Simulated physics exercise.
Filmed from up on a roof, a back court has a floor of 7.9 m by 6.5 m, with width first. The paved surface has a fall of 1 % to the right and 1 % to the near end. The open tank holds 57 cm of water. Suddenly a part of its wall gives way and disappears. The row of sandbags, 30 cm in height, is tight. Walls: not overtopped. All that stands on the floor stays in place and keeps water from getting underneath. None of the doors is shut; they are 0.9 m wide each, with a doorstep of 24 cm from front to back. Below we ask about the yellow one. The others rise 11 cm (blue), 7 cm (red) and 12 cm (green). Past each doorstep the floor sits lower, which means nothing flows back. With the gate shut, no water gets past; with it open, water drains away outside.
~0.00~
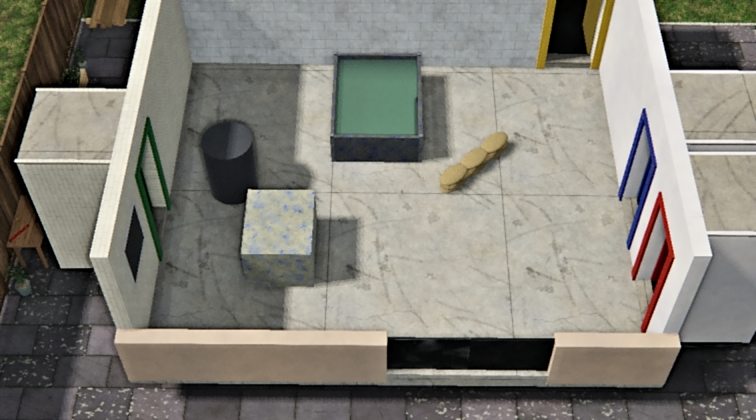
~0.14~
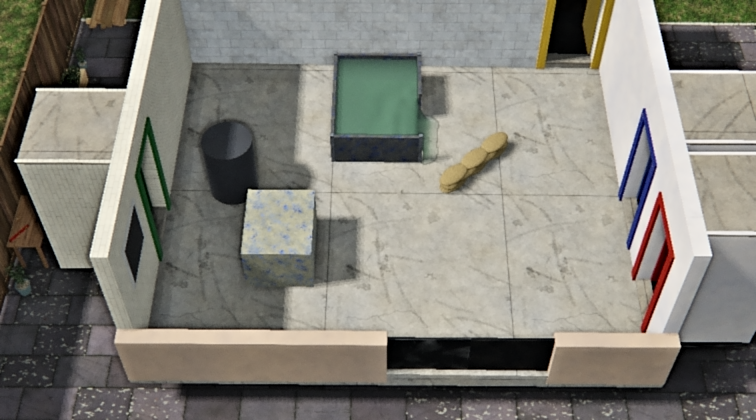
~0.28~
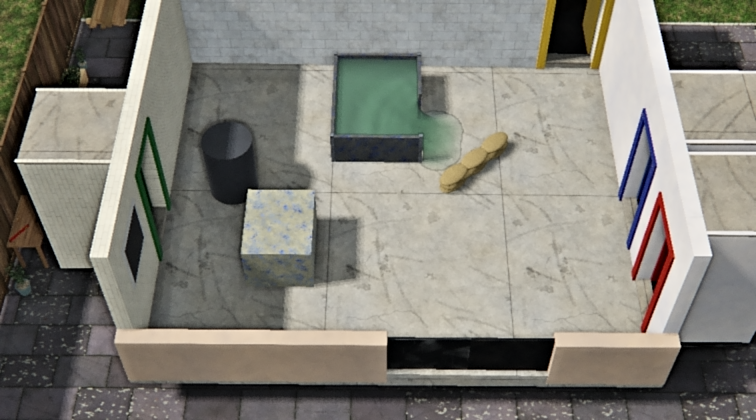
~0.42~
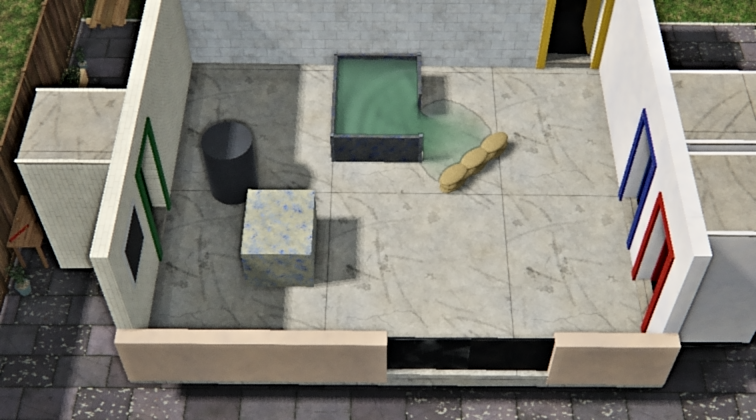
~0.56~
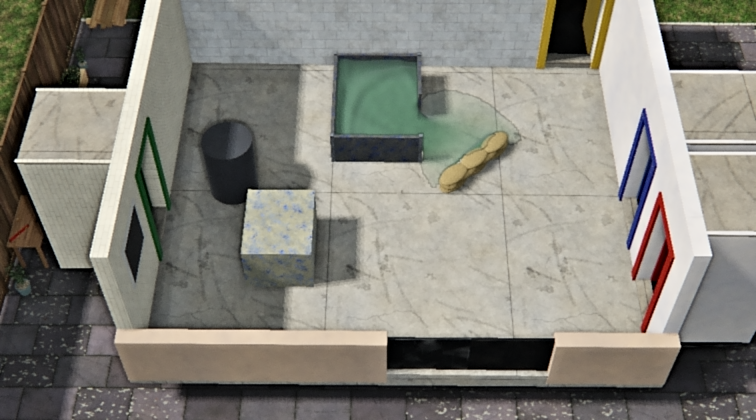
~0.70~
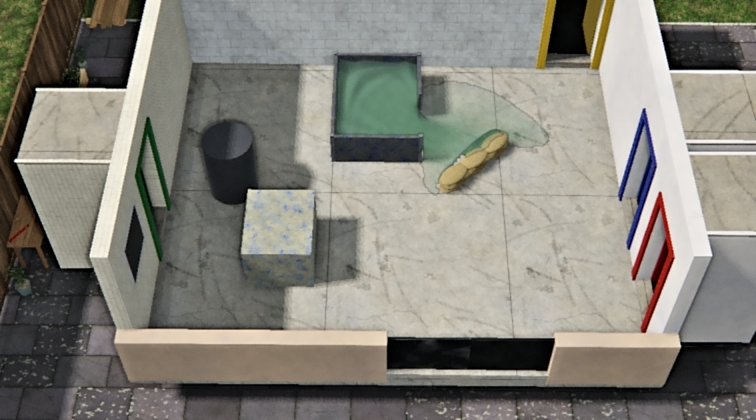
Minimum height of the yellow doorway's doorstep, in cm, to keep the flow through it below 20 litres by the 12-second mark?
Roughly 19 cm.
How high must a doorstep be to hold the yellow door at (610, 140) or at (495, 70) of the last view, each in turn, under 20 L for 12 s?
Around 10.5 and 13.0 cm respectively.
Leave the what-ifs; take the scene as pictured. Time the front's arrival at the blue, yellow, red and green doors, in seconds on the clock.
It gets to blue after 2.8 s, yellow after 1.6 s, red after 4.0 s and green after 5.0 s.
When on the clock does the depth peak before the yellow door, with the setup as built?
Roughly 2.6 s.
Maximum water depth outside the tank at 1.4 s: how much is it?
Up to some 42 centimetres, I'd say.
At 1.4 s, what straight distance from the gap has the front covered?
The front is some 3.6 m out.
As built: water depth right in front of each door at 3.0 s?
Centimetres: Blue = 1, yellow = 23, red = 0, green = 0.
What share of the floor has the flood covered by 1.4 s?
Around 15 per cent of the floor.
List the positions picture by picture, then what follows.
The first frame shows the open tank at (377, 97) is whole and still, 57 cm deep; the yellow door at (575, 29) is dry.
In the second frame, the front is at (434, 151), 0.3 m from the gap at (418, 131); 0.2 m2 of floor is wet, 57 cm left at the back.
In the third frame, water pours out at (418, 132) and has run 0.8 m, to (459, 131); about 10 cm deep outside, 57 cm at the back.
In the fourth frame, the gap is at (418, 133), the front 1.2 m out at (486, 144); the back of the open tank holds 56 cm.
In the fifth frame, water pours out at (418, 133) and has run 1.8 m, to (515, 137); about 7 cm deep outside, 49 cm at the back.
In the sixth frame, the gap is at (418, 133), the front 2.3 m out at (541, 140); the back of the open tank holds 48 cm; the yellow door at (575, 29), 3.5 m from the gap, is still 1.6 m from the nearest water.
After 1.4 s water covers 15 % of the floor, deepest (42 cm) near (467, 159); it has not reached the yellow door.
After 3.0 s water covers 30 % of the floor, deepest (28 cm) near (592, 68); 23 cm at the yellow door, 21 litres in over its 15 cm doorstep.
After 12.0 s water covers 75 % of the floor, deepest (10 cm) near (628, 363); 6 cm at the yellow door, 42 litres in over its 15 cm doorstep.
At the yellow door as built, the water arrived by 1.6 s and peaked near 23 cm at 2.6 s.
Run again over the same 12 s with other heights there, 34 litres in over 16 cm, 11 litres over 21.5 cm. The limit of 20 litres is kept from about 19 cm up.
